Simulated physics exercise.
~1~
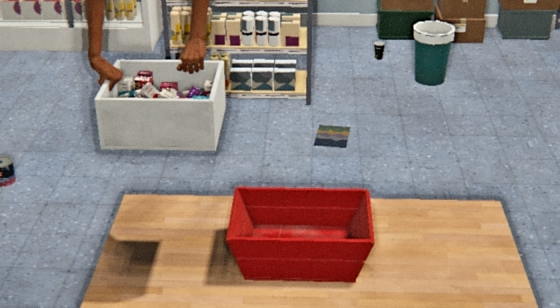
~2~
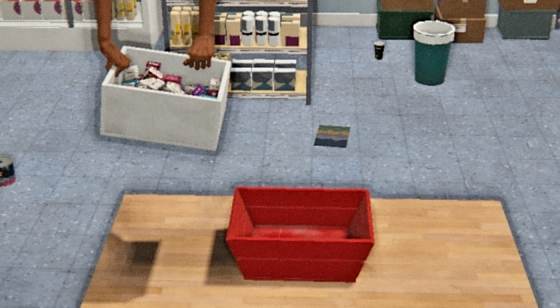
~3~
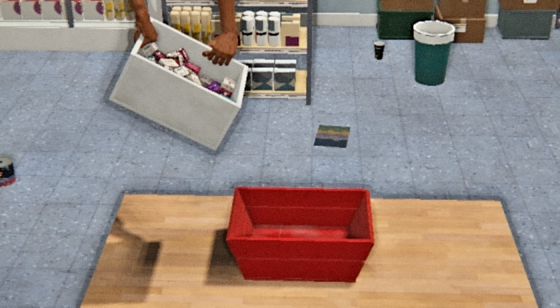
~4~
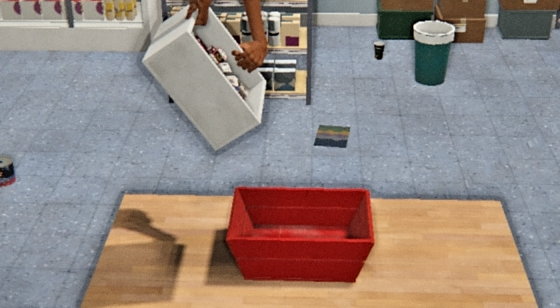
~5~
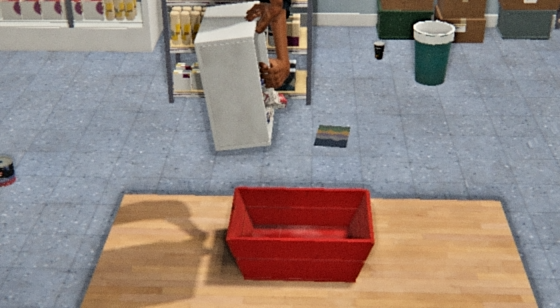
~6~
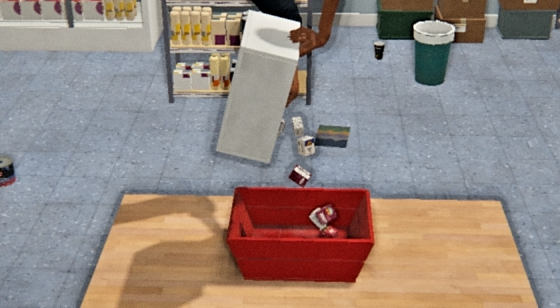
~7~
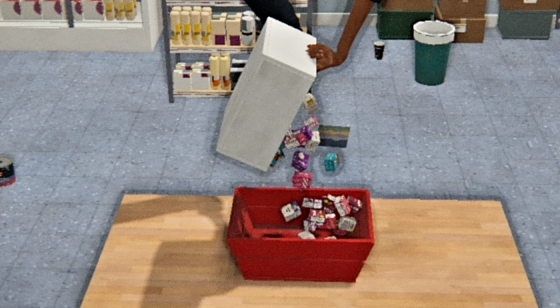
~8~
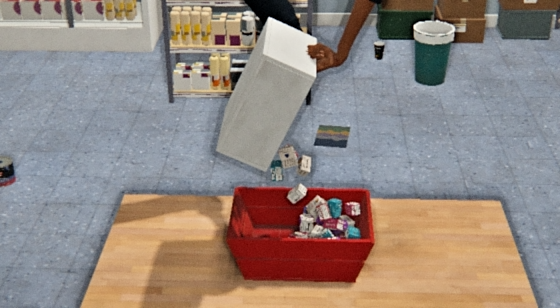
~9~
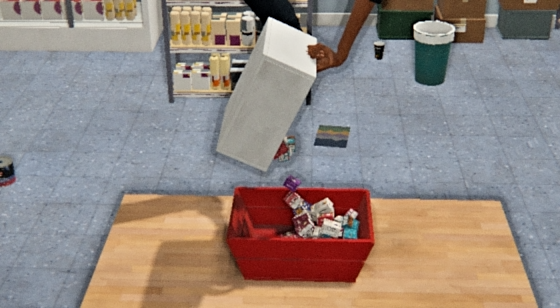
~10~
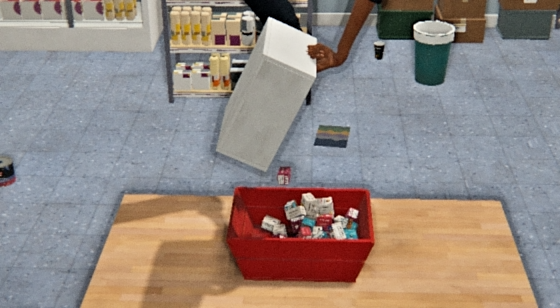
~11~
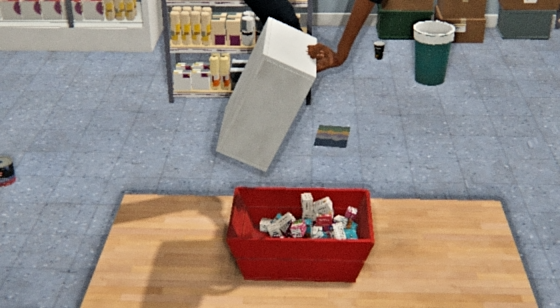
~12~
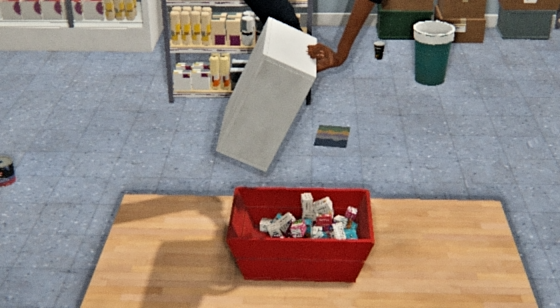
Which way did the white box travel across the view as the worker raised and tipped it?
The white box moved to the right as the worker raised it and tipped it over.
